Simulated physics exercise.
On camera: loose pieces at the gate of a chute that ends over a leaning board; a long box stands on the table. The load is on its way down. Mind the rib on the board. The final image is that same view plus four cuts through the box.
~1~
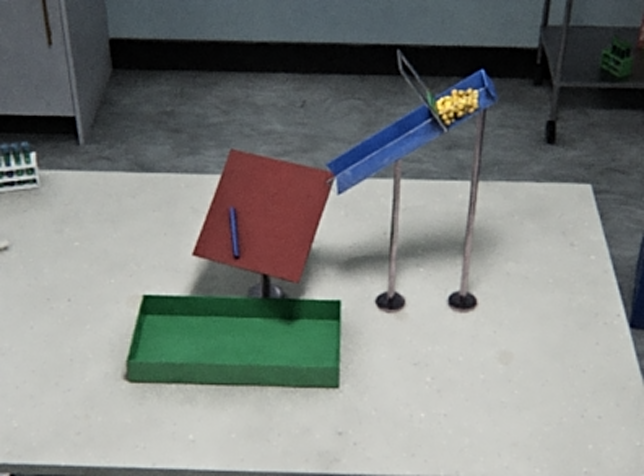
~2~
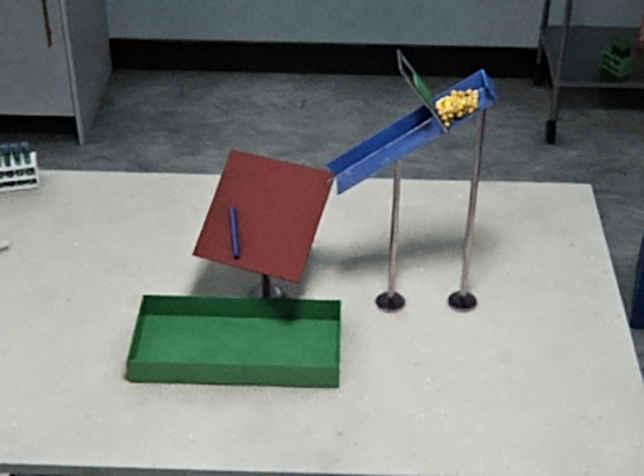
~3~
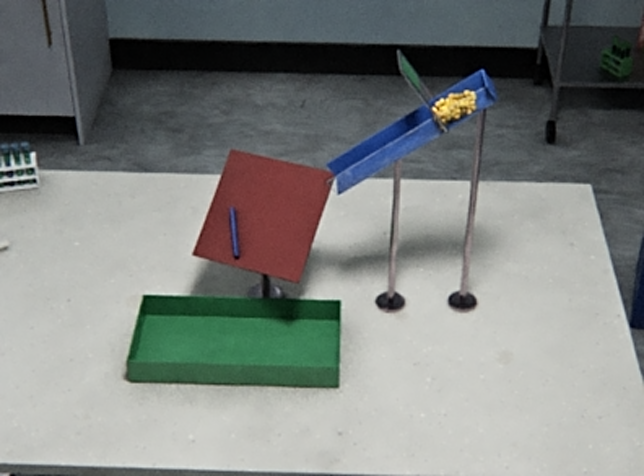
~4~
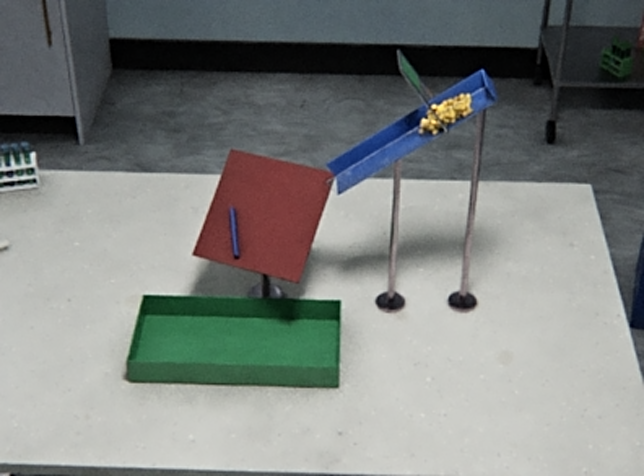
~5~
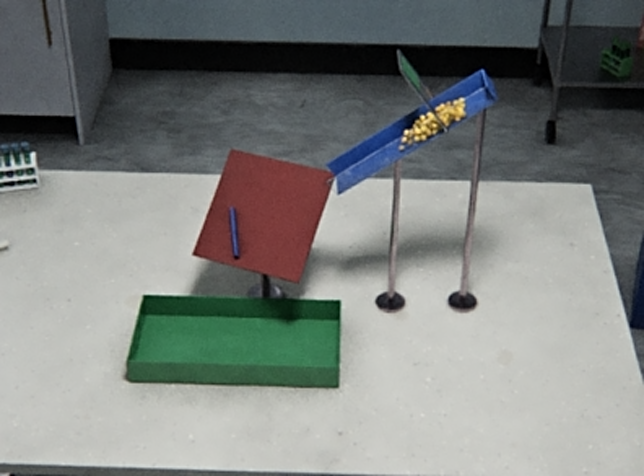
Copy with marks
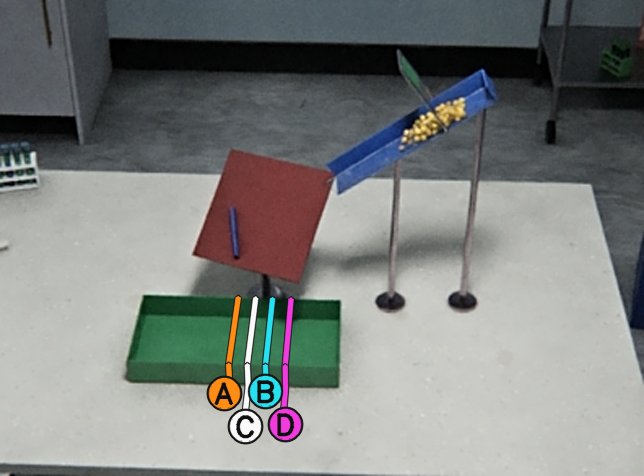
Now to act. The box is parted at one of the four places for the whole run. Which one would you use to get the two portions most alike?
The best line is A.
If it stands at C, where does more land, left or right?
More lands on the left.
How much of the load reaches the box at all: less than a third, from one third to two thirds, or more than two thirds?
More than two thirds.
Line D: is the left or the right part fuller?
The left side.
On the marked copy, line A crosses the front rim at (228, 363); line B crosses the front rim at (265, 364); line C crosses the front rim at (247, 364); line D crosses the front rim at (285, 365).
With A, of what is caught, about two thirds on the left of the divider, about a third on the right.
With B, of what is caught, all on the left of the divider, none on the right.
With C, of what is caught, nearly all on the left of the divider, a small part on the right.
With D, of what is caught, all on the left of the divider, none on the right.
